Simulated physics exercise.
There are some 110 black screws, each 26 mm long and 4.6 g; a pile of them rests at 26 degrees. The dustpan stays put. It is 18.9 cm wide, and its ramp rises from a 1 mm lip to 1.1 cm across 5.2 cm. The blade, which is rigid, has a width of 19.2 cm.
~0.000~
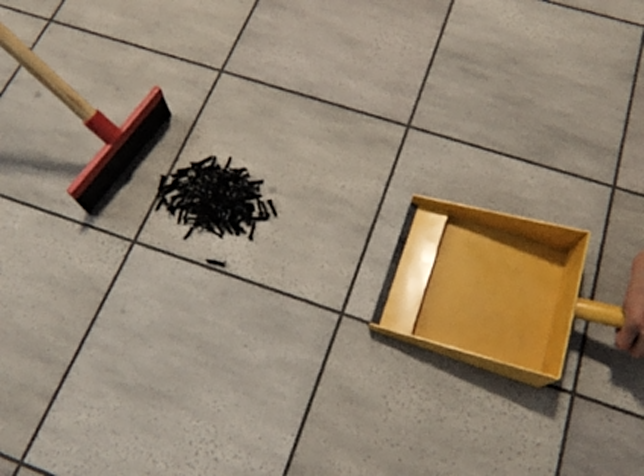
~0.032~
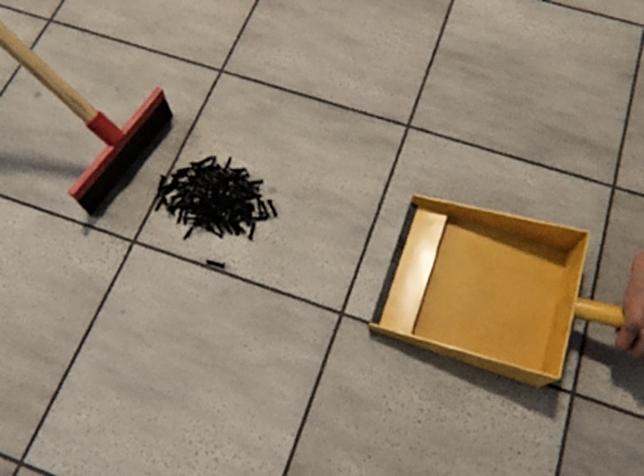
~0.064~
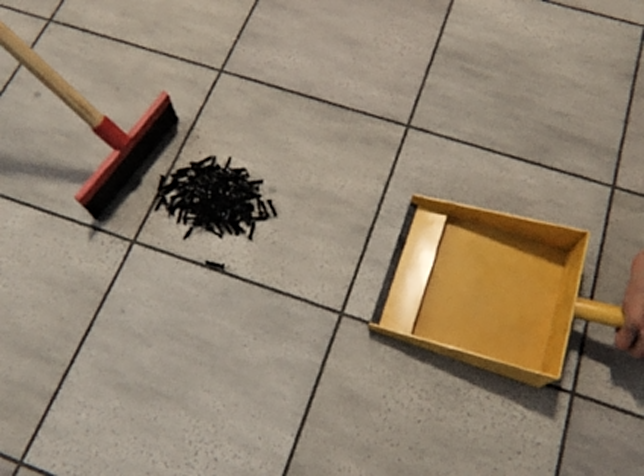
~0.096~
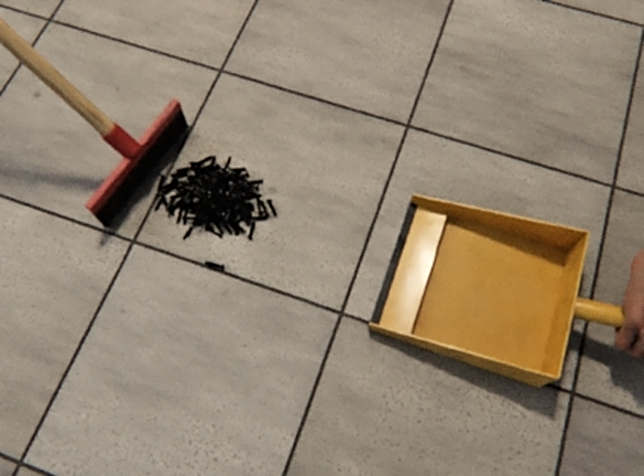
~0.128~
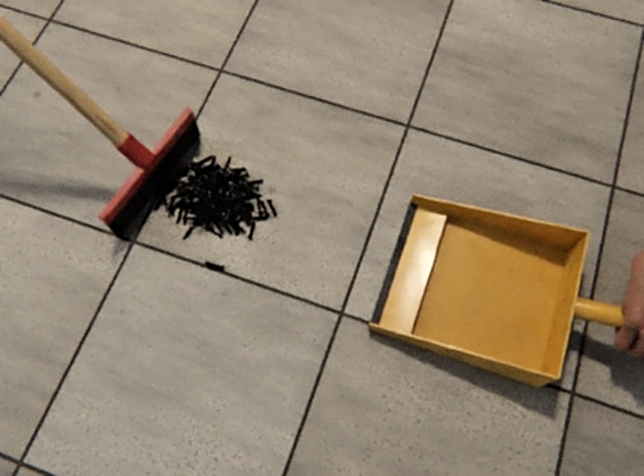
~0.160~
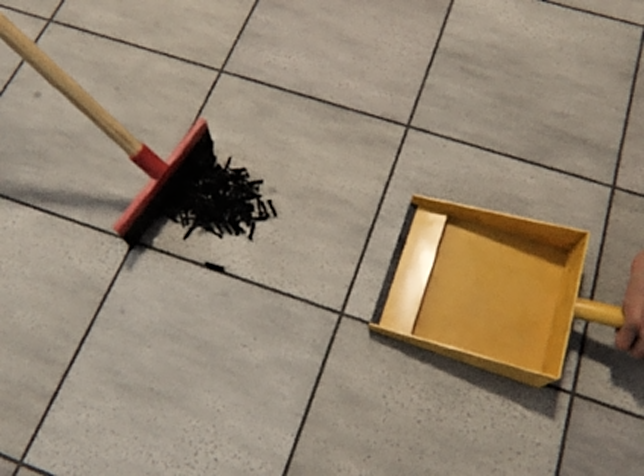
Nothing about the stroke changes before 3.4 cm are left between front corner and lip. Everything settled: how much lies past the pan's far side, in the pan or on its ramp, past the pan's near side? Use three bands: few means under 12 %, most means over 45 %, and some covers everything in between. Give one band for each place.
Far side: Few, pan: Some, near side: Some.
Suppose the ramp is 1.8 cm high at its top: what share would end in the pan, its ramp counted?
Then about 15 per cent.
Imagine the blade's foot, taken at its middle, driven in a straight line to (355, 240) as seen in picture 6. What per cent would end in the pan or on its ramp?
I'd expect around 30 per cent.
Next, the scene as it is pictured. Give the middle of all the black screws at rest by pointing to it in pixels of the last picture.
Est. centre at rest: (368, 310) px.
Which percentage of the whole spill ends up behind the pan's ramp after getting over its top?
I'd put it near 0 per cent.
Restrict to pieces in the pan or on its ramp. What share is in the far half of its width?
10 per cent.
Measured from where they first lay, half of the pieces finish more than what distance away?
26 cm, roughly.
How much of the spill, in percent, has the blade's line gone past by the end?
Around 5 in a hundred.
After 0.34 s, middle of the blade 19 cm from the lip; 0 % over the lip, far side 0 %, near side 5 %.
After 0.47 s, middle of the blade 9 cm from the lip; 0 % over the lip, far side 0 %, near side 20 %.
After 0.72 s, middle of the blade 5 cm from the lip; 20 % over the lip, far side 0 %, near side 30 %.
At rest (1.3 s), far side 0 %, pan 20 %, near side 30 %, in front of the lip or behind the blade 45 %.
